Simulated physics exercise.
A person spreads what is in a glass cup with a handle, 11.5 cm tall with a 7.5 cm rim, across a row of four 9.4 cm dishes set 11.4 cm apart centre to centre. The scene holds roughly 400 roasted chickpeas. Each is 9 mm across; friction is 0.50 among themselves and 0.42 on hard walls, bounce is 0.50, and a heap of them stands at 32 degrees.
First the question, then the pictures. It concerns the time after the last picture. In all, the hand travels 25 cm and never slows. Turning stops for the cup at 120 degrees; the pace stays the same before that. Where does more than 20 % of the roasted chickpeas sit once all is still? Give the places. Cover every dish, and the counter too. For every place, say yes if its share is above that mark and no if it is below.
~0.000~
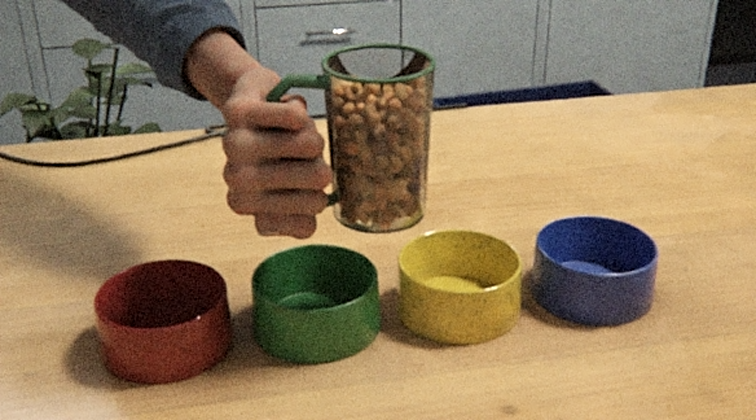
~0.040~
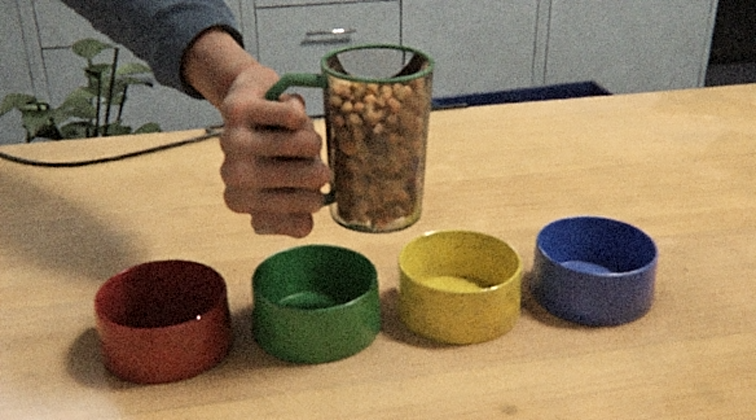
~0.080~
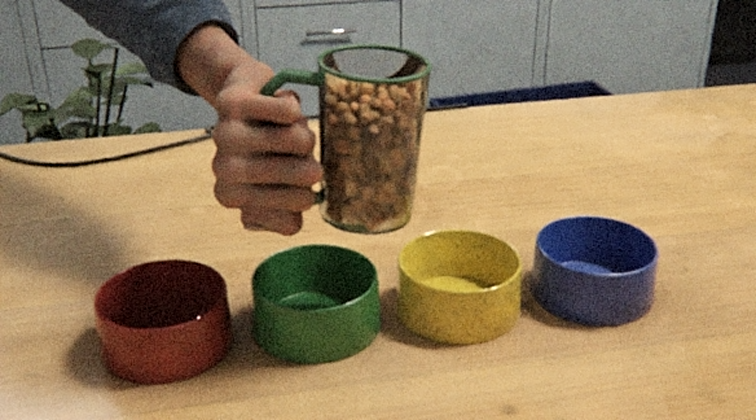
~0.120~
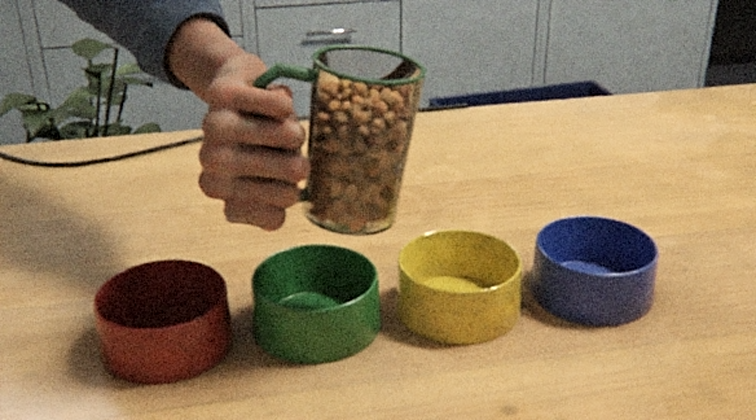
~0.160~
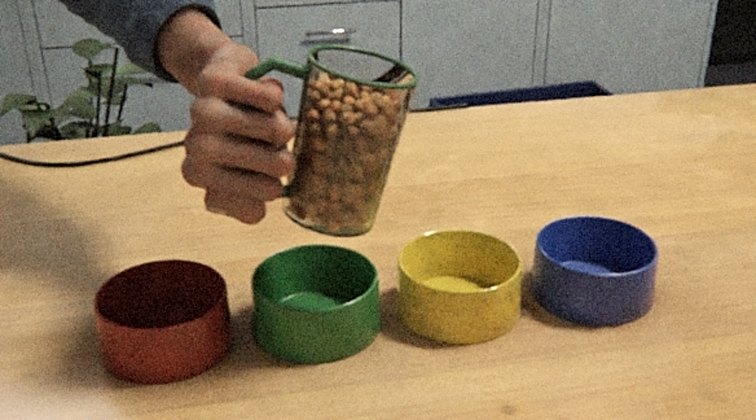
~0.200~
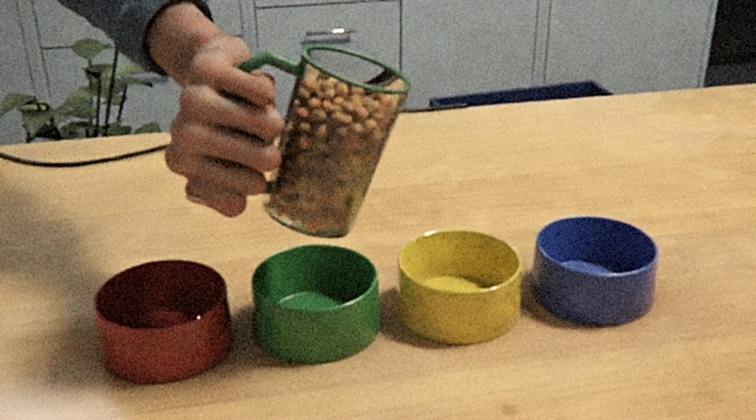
Red: Yes, blue: No, green: No, yellow: No, counter: No.
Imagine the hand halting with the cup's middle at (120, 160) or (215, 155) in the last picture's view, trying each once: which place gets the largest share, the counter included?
Try 1 - counter; try 2 - green.
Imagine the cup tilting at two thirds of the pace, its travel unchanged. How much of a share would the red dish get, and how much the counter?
In that case the red dish gets 100 and the counter gets 0.
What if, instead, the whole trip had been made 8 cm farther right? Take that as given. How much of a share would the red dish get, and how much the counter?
Then I'd expect red at 0 and the counter at 40.
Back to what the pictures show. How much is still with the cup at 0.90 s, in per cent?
Load share: Near 85 percent.
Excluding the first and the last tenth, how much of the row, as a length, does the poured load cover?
About 6 cm.
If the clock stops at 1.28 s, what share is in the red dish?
Close to 70 per cent at that point.
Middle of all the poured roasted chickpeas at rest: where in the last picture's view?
Roughly pixel (160, 308).
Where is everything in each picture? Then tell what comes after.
Cup at (379, 140), tilt 0 degrees, lip at (432, 59), moved 0.0 cm; middle of the pieces at (374, 157); blue dish at (597, 244); yellow dish at (460, 260); green dish at (315, 276); red dish at (161, 293), in the first picture.
Cup at (377, 140), tilt 1 degrees, lip at (431, 60), moved 0.2 cm; middle of the pieces at (371, 157), in the second picture.
Cup at (370, 141), tilt 4 degrees, lip at (428, 63), moved 0.7 cm; middle of the pieces at (364, 157), in the third picture.
Cup at (359, 142), tilt 8 degrees, lip at (422, 68), moved 1.5 cm; middle of the pieces at (351, 158), in the fourth picture.
Cup at (345, 143), tilt 14 degrees, lip at (415, 75), moved 2.4 cm; middle of the pieces at (336, 159), in the fifth picture.
Cup at (332, 144), tilt 20 degrees, lip at (407, 82), moved 3.4 cm; middle of the pieces at (321, 159); blue dish at (597, 244); yellow dish at (460, 260); green dish at (315, 276); red dish at (161, 293). Its pace works out near 140 degrees a second; the hand travels 24 cm a second, in the sixth picture.
After 0.62 s, tilt 78 degrees; cup holds 100 %.
After 0.90 s, tilt 116 degrees; cup holds 85 %, red 10 %.
After 1.28 s, tilt 120 degrees; cup holds 25 %, red 70 %.
In the end, at 2.1 s, red 95 %, blue 0 %, green 0 %, yellow 0 %, counter 5 %.
